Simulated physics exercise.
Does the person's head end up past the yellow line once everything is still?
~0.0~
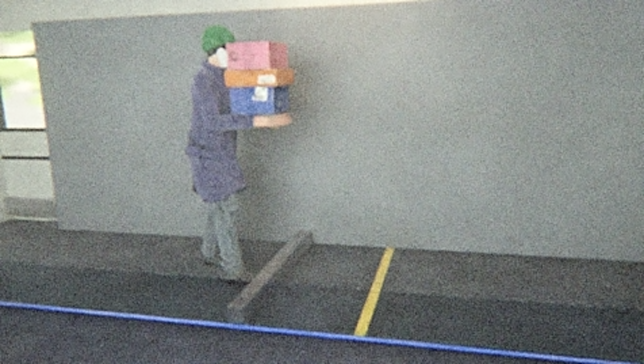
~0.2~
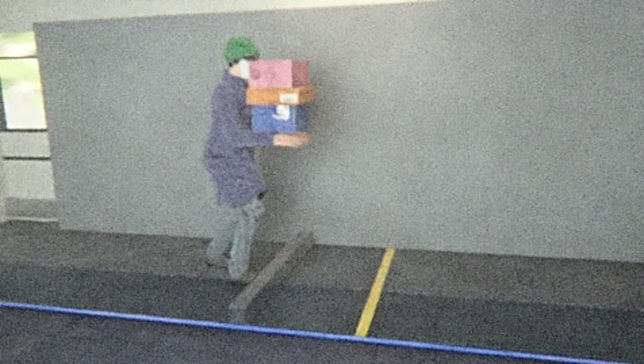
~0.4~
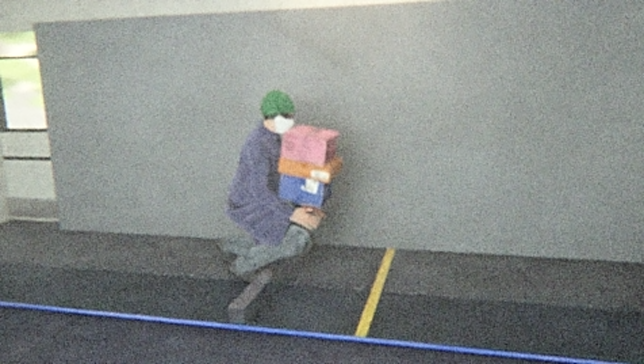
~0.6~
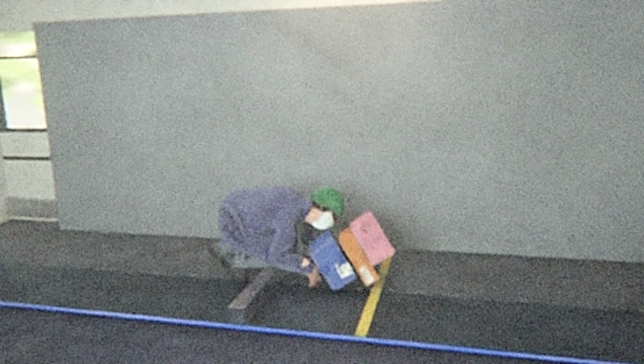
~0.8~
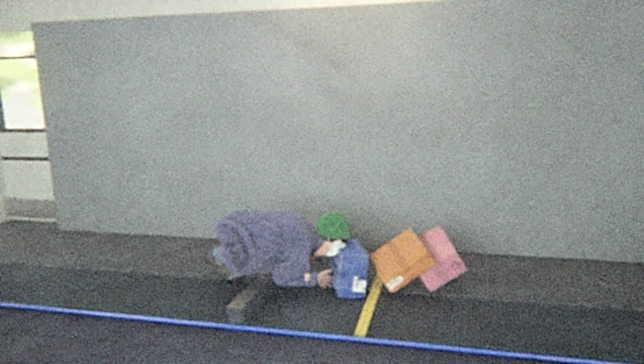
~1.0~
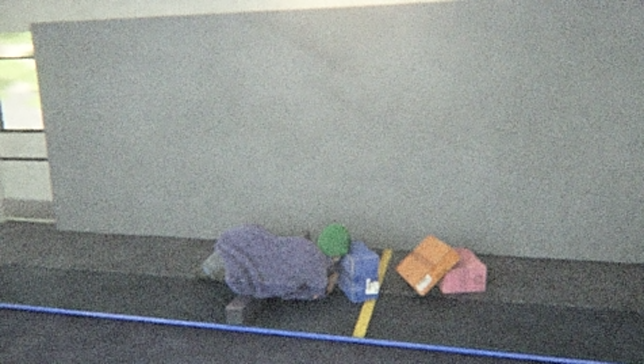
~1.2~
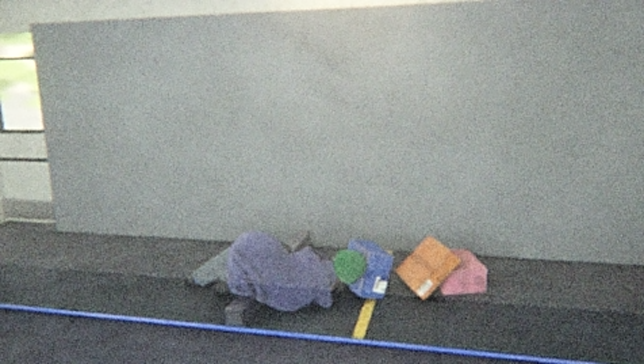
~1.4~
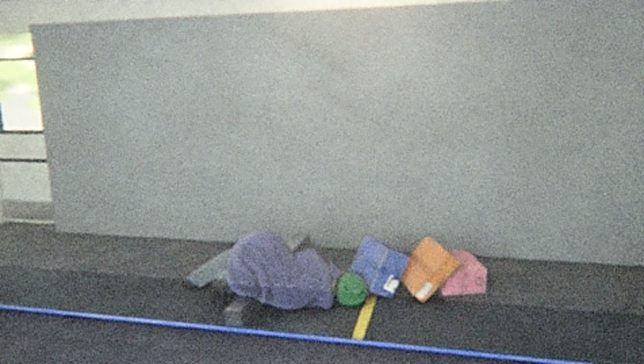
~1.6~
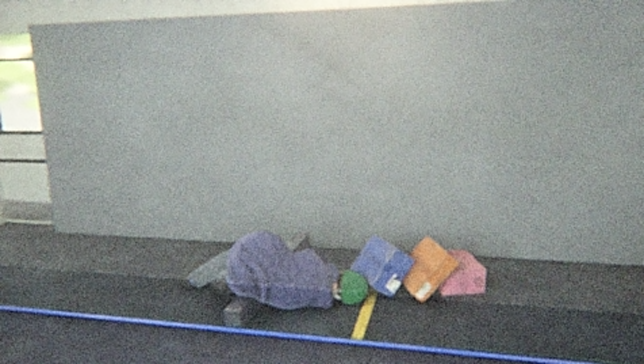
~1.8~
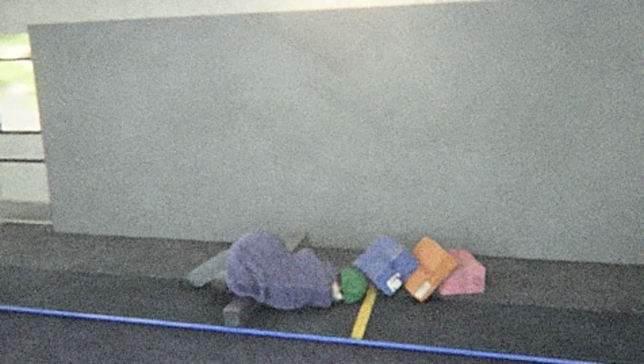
No, the head comes to rest just short of the yellow line, on its left side.
